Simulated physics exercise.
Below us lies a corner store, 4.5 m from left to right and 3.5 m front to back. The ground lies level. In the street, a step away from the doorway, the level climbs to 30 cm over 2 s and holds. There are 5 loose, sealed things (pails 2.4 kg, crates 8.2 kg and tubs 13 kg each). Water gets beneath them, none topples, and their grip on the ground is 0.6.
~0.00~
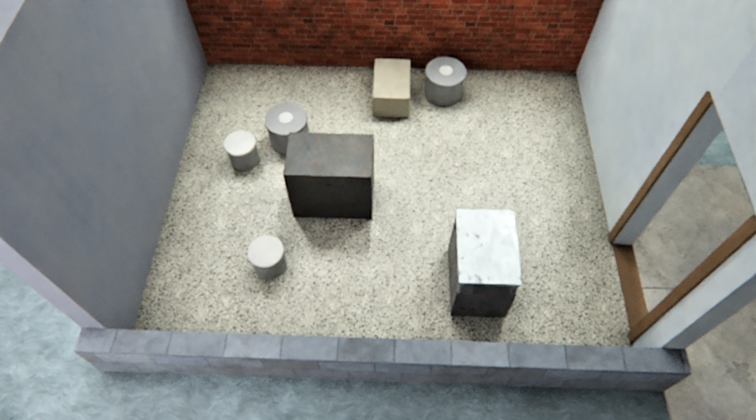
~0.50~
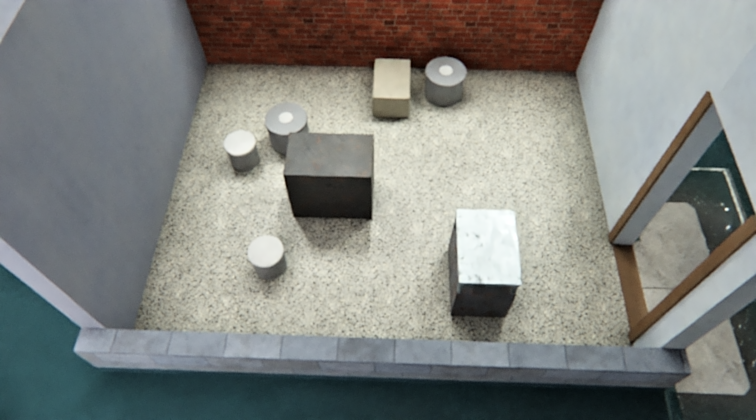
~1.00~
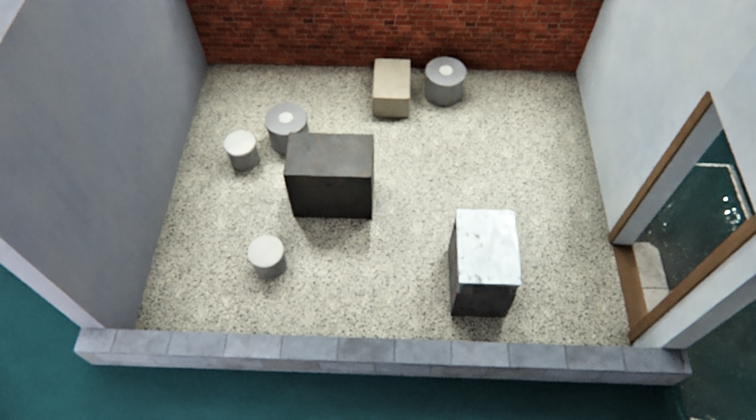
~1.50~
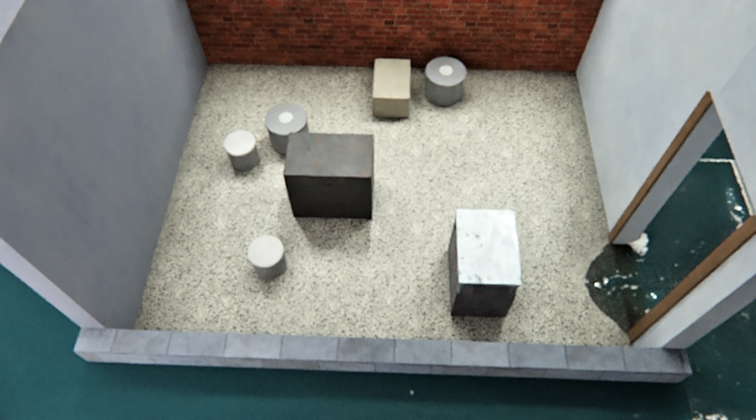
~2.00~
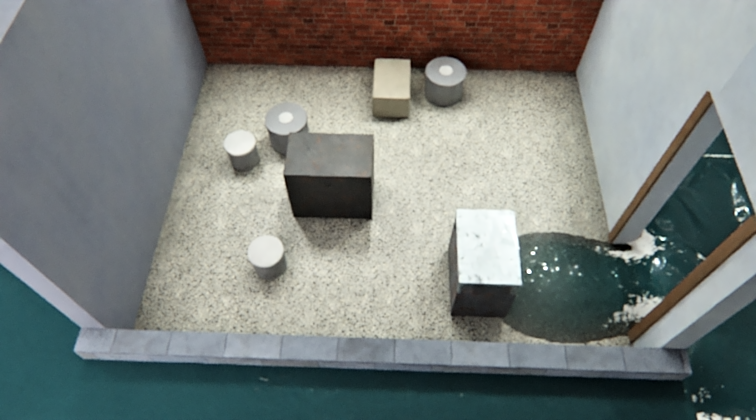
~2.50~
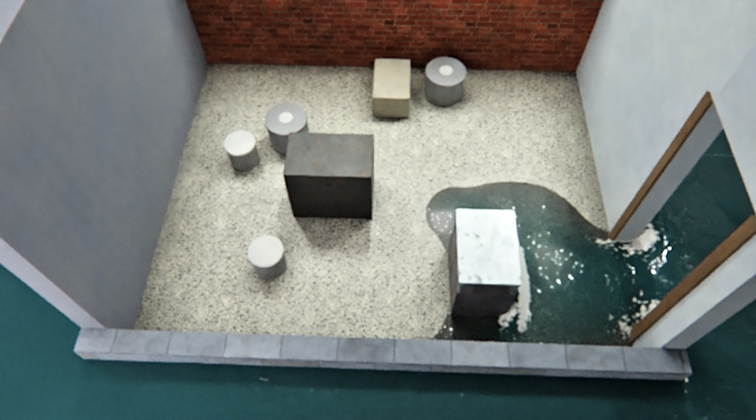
Dark water pours through the doorway on the right and spreads around the nearest block.
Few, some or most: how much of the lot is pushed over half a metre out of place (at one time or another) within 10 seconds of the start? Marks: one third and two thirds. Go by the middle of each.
That comes to at least two thirds.
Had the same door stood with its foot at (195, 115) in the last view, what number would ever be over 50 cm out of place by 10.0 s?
In that case 5 of them.
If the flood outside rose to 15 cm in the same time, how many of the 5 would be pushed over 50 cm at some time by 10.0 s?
Then 1.
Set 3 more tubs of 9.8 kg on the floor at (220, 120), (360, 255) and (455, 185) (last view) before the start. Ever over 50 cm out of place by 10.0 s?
In turn: Past it, less, past it.
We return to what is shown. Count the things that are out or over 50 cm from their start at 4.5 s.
By then 1.
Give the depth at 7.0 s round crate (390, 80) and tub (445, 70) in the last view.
About 12 and 11 cm.
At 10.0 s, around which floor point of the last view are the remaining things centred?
Around (280, 162).
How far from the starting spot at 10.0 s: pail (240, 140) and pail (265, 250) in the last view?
In that order: 100 cm, 120 cm.
After 3.5 s 0 of 5 are over 50 cm from their spots; 0 afloat.
After 4.5 s 1 of 5 are over 50 cm from their spots; 1 afloat.
After 7.0 s 3 of 5 are over 50 cm from their spots; 4 afloat.
After 10.0 s 5 of 5 are over 50 cm from their spots, and 5 have been at some point; 5 afloat.
